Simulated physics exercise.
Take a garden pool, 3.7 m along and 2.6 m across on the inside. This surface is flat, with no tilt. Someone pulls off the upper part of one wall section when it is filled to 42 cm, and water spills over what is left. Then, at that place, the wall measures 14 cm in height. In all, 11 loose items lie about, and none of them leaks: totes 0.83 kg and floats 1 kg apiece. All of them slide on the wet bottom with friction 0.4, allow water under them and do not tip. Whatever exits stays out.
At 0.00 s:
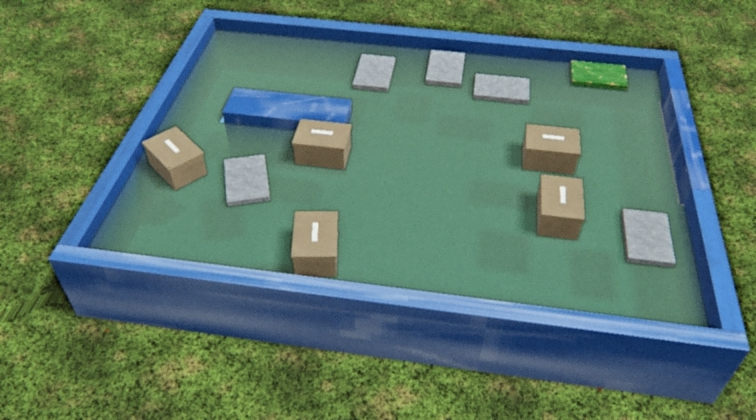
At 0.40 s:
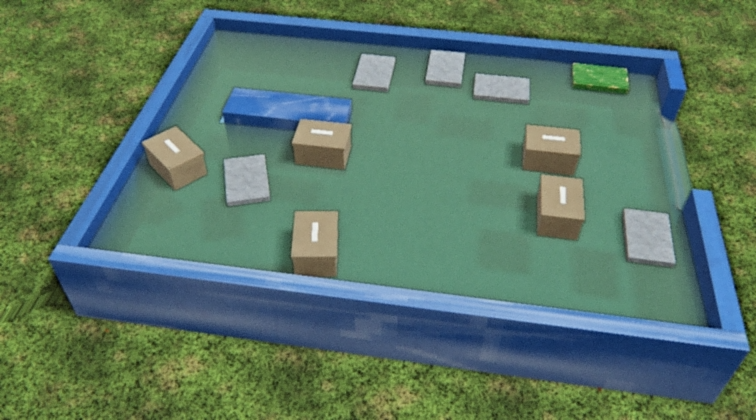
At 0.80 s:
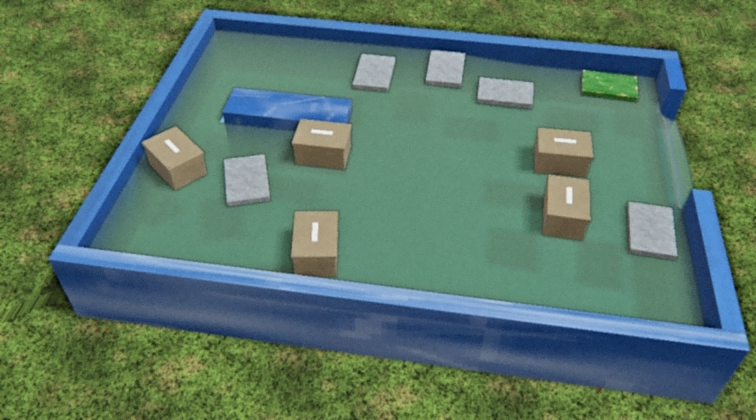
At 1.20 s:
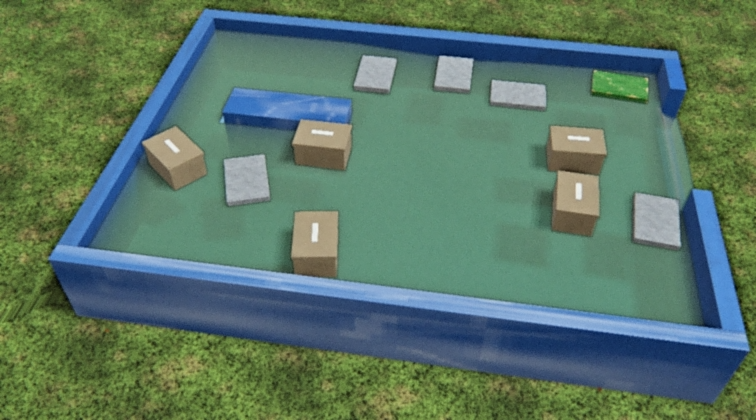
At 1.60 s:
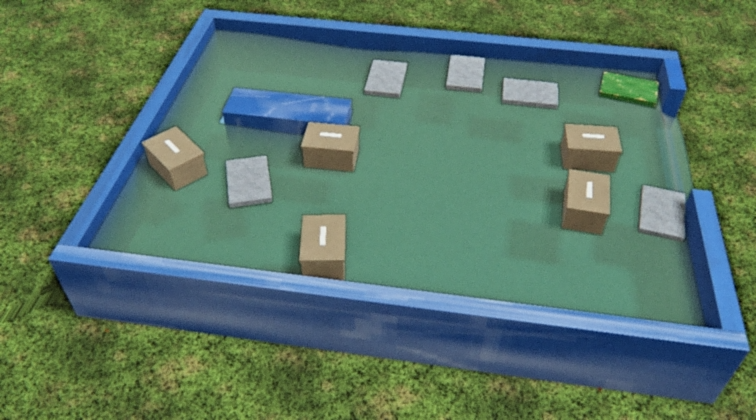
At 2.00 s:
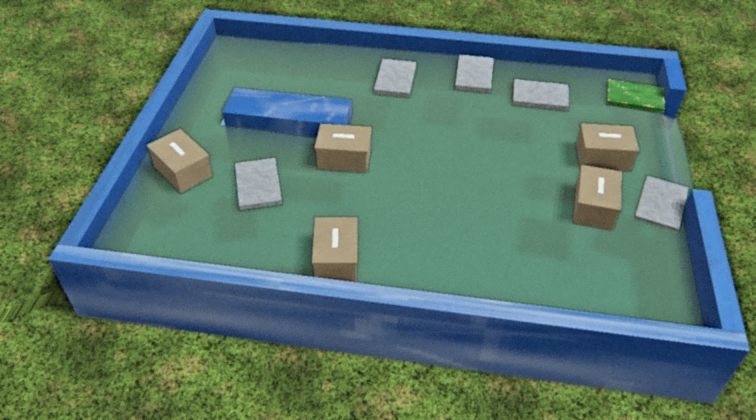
A rectangular garden pool with blue walls sits on grass, seen from above at an angle by a still camera. Brown boxes marked with white strips, flat grey slabs and a green block are spread across the greenish water, with a blue block at upper left. The upper part of the right wall's middle section disappears, then the right-hand items drift slowly rightward, followed by several further left.
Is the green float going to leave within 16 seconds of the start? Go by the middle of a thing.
Result - green float is washed out.
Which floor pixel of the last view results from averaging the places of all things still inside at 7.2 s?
It sits at about (398, 193).
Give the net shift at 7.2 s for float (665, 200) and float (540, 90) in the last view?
The first is gone out and the second is washed out.
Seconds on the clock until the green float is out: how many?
Close to 3.5 s, I'd say.
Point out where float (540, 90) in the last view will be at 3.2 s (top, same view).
Around (577, 99).
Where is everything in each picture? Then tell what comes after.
The green float at (599, 73), afloat; 42 cm deep round most things; 0 of 11 have shifted, in the first frame.
The green float at (601, 76) floats; 42 cm deep round most things; 0 of 11 have shifted, in the second frame.
The green float at (610, 84), afloat, 11 cm from its start; about 3800 L in view; 4 of 11 have shifted, in the third frame.
The green float at (620, 85) floats, 18 cm from its start; about 3720 L in view; 6 of 11 have shifted, in the fourth frame.
The green float at (630, 87) floats, 26 cm from its start; about 3640 L in view; 8 of 11 have shifted, in the fifth frame.
The green float at (636, 94) floats, 33 cm from its start; 38 cm deep round most things; 10 of 11 have shifted, in the sixth frame.
After 3.2 s the green float is near (668, 120), 0.6 m from its start, afloat; 1 of 11 are out; 10 afloat.
After 7.2 s the green float has gone out; 5 of 11 are out; 6 afloat.
After 12.0 s the green float has gone out; 5 of 11 are out; 6 afloat.
After 16.0 s the green float has gone out; 6 of 11 are out; 5 afloat.
